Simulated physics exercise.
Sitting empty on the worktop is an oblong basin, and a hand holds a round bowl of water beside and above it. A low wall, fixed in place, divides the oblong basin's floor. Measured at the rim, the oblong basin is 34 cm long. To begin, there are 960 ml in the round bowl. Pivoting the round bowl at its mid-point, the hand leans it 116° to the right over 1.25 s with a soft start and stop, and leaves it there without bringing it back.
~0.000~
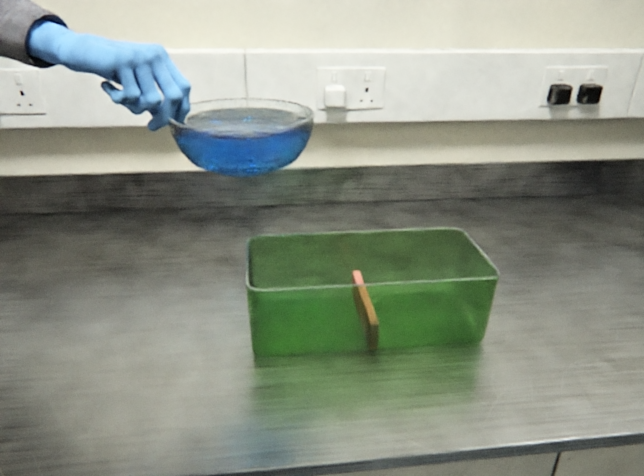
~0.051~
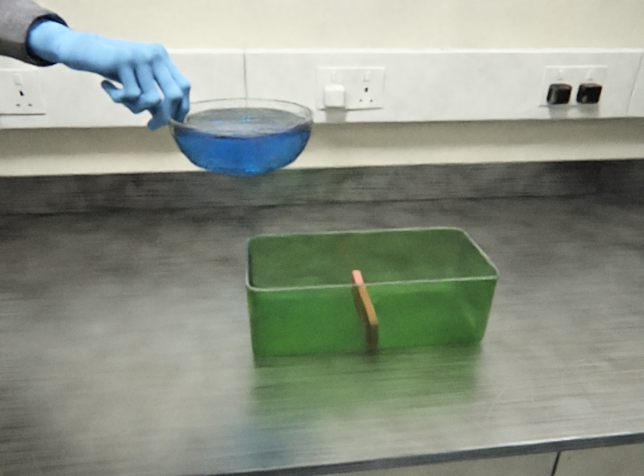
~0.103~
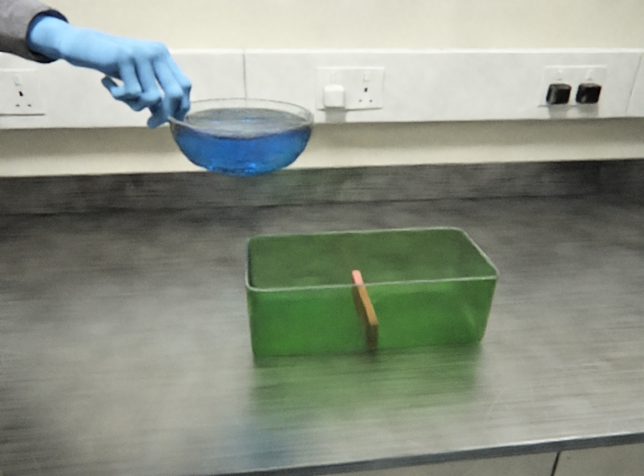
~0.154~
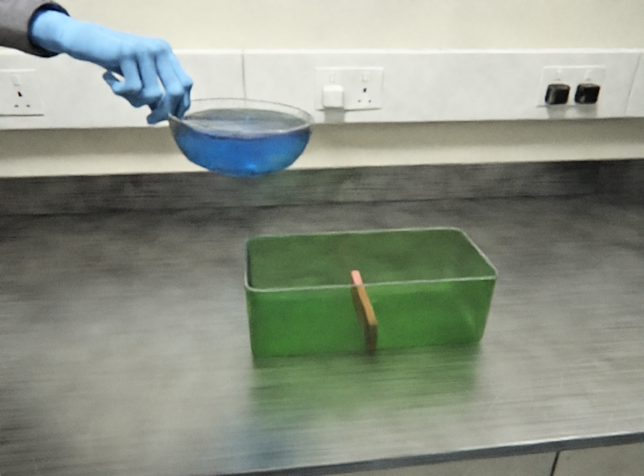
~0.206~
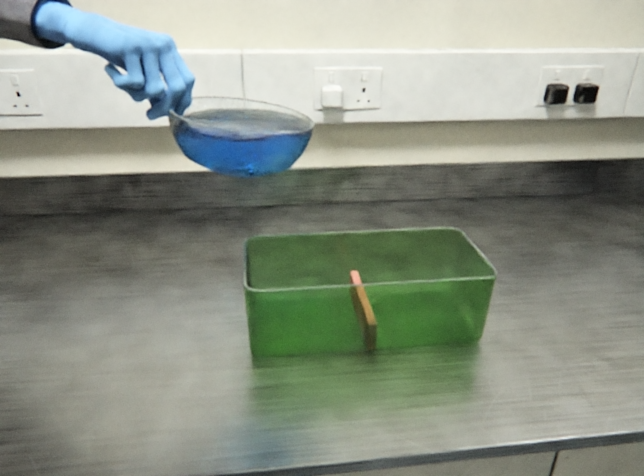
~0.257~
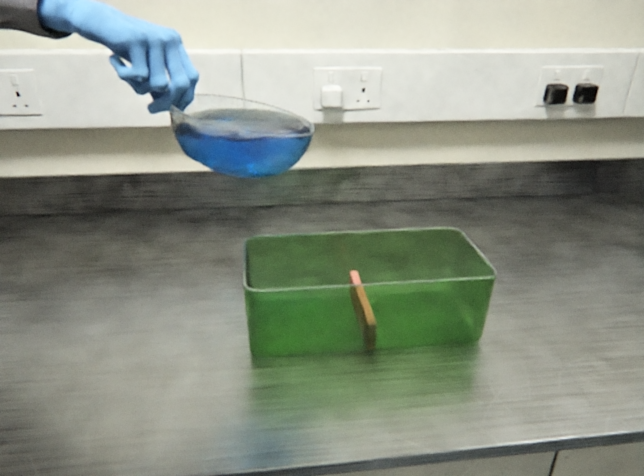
A blue-gloved hand held a round glass bowl of blue water above an empty green oblong basin with a low dividing wall, then slowly leaned the bowl slightly to the right.
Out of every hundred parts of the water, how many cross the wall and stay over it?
About 47 in every hundred.
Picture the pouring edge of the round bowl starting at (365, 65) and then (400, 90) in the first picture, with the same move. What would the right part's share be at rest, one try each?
I'd expect close to 80 per cent and then close to 85 per cent.
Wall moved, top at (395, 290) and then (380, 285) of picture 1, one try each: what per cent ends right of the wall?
5 then 10 %.
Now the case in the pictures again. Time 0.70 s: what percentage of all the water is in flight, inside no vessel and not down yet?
I'd say close to 44 per cent.
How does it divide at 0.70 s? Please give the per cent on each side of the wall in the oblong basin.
Left roughly 8, right roughly 20.
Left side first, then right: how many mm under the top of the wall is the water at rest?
I'd say some 22 mm on the left and some 24 mm on the right.
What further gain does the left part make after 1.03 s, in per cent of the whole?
About 2 percent.
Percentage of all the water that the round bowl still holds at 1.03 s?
Close to 0 percent of the whole amount.
After 0.70 s the tilt is 70° and 28 per cent is still to pour, 8 is left of the wall and 21 right of it.
After 1.03 s the tilt is 108° and 0 per cent is still to pour, 50 is left of the wall and 46 right of it.
After 1.38 s the tilt is 116° and 0 per cent is still to pour, 52 is left of the wall and 47 right of it.
After 1.75 s the tilt is 116° and 0 per cent is still to pour, 51 is left of the wall and 47 right of it.
In the end 51 per cent lies left of the wall, 47 right of it and 2 outside.
